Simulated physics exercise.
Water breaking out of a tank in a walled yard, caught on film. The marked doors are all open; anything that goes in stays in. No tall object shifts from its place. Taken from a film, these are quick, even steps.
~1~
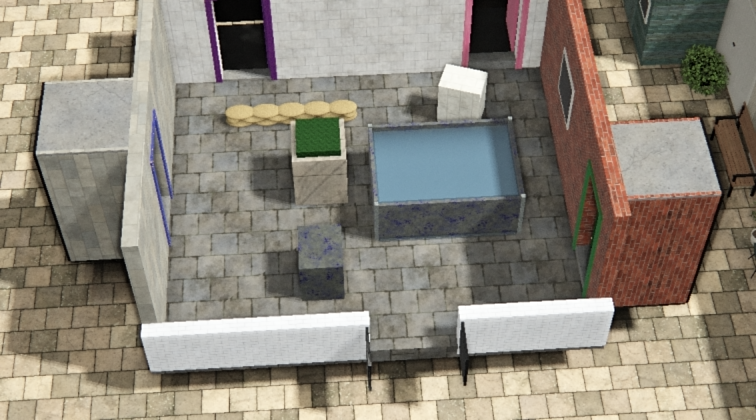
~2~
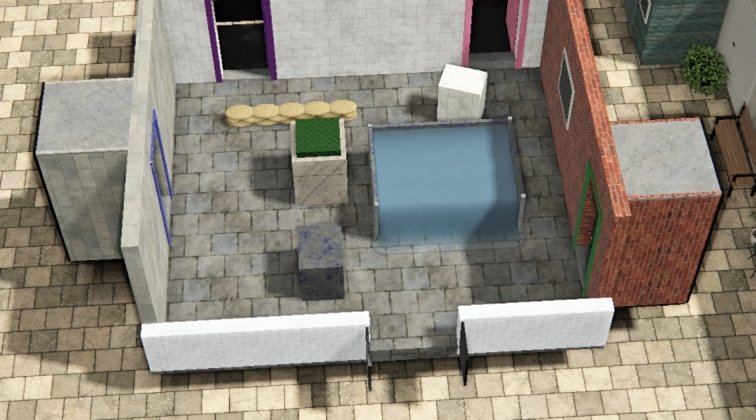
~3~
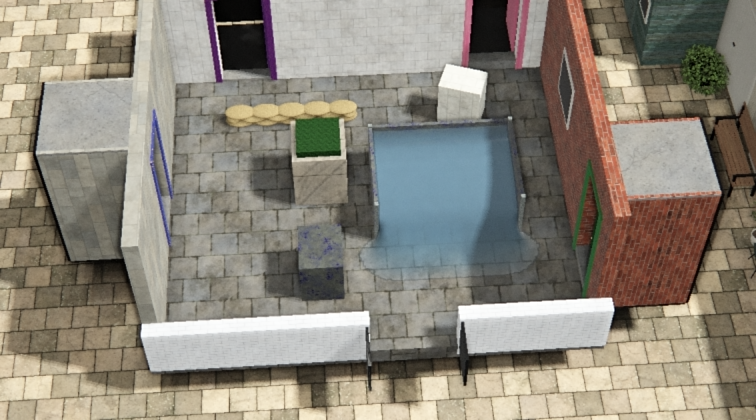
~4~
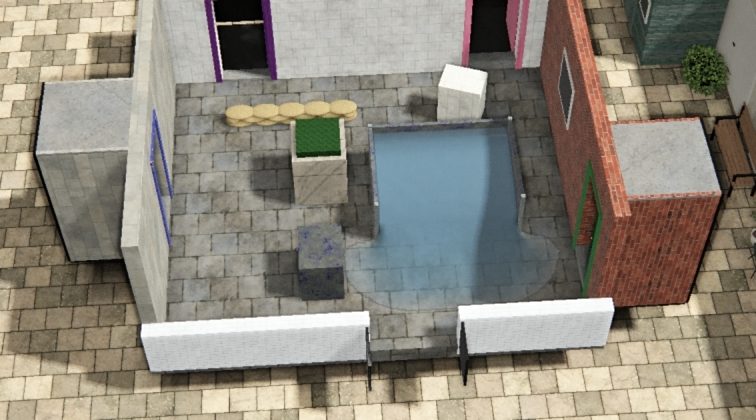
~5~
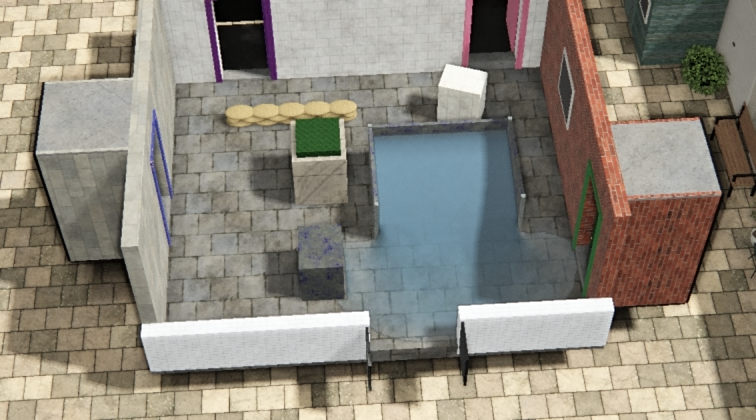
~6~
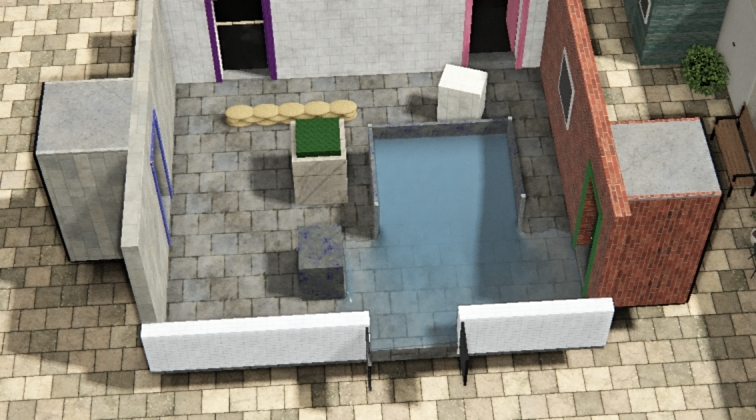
A paved courtyard enclosed by grey, white and red brick walls is seen from high above, with an opening in the low white front wall. A water tank stands right of a grass-topped planter and a dark speckled block, with a white block and round tan objects behind. The tank's front gives way and water pours forward, spreading across the paving to the front opening, while the blocks and camera stay still.
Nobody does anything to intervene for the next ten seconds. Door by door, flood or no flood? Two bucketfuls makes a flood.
Pink door: No flood, green door: Flood, blue door: No flood, purple door: No flood.
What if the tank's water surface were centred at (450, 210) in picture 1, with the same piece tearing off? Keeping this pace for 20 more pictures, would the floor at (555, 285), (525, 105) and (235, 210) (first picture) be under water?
Points in order: Inundated; inundated; not reached.
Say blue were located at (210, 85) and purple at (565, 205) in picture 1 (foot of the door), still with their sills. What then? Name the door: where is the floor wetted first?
My answer: The green-painted one.
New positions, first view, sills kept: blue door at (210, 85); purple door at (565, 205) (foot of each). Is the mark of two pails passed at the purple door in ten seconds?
For the purple door, it gets beyond it.
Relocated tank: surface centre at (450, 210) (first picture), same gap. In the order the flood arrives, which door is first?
The green one.
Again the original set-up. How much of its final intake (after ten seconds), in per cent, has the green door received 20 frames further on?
Some 85 per cent.
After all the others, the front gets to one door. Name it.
My answer: The purple one.
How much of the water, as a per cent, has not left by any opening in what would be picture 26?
That works out to about 64 per cent.
A moment on, water covers 25 % of the floor; the pink door not reached, the green door wet at the sill, nothing in, the blue door not reached, the purple door not reached.
Next, water covers 35 % of the floor; the pink door not reached, the green door over two buckets in, the blue door not reached, the purple door not reached.
Then, water covers 50 % of the floor; the pink door wet at the sill, nothing in, the green door far over two buckets in, the blue door wet at the sill, nothing in, the purple door not reached.
Later, water covers 75 % of the floor; the pink door under two buckets in, the green door far over two buckets in, the blue door wet at the sill, nothing in, the purple door not reached.
In the end, water covers 95 % of the floor; the pink door under two buckets in, the green door far over two buckets in, the blue door wet at the sill, nothing in, the purple door wet at the sill, nothing in.
